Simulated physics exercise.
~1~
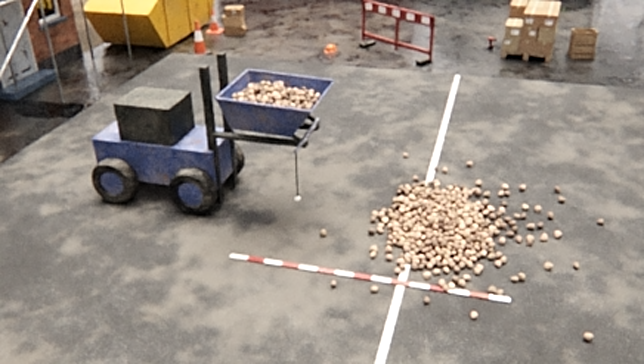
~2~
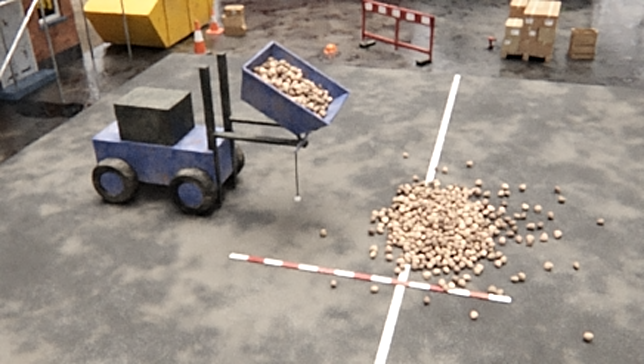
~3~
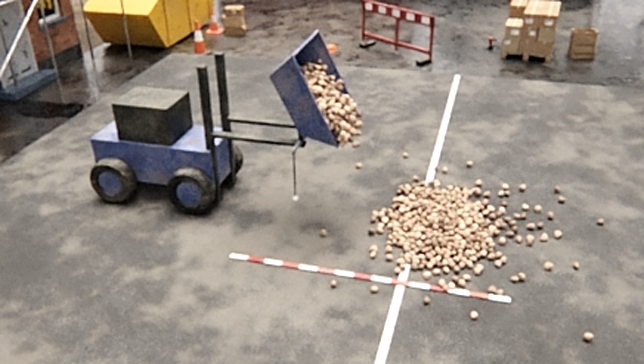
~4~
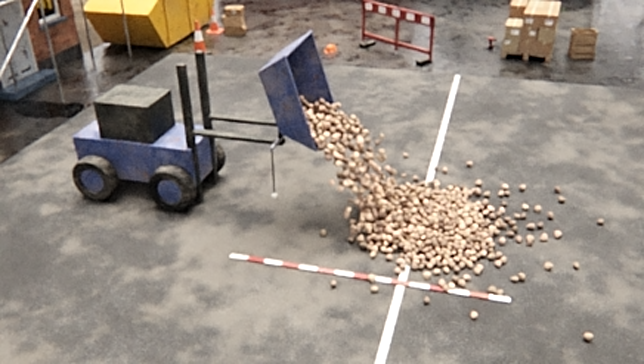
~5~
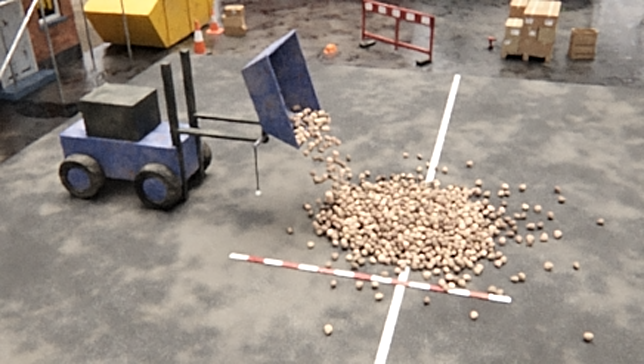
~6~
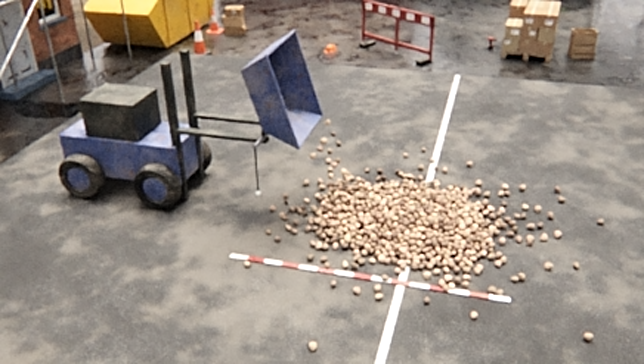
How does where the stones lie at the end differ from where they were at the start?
At the start, some stones are up in the blue skip and the rest lie in a pile on the ground. By the end they are all down on the ground, in a pile that spreads farther left towards the truck.
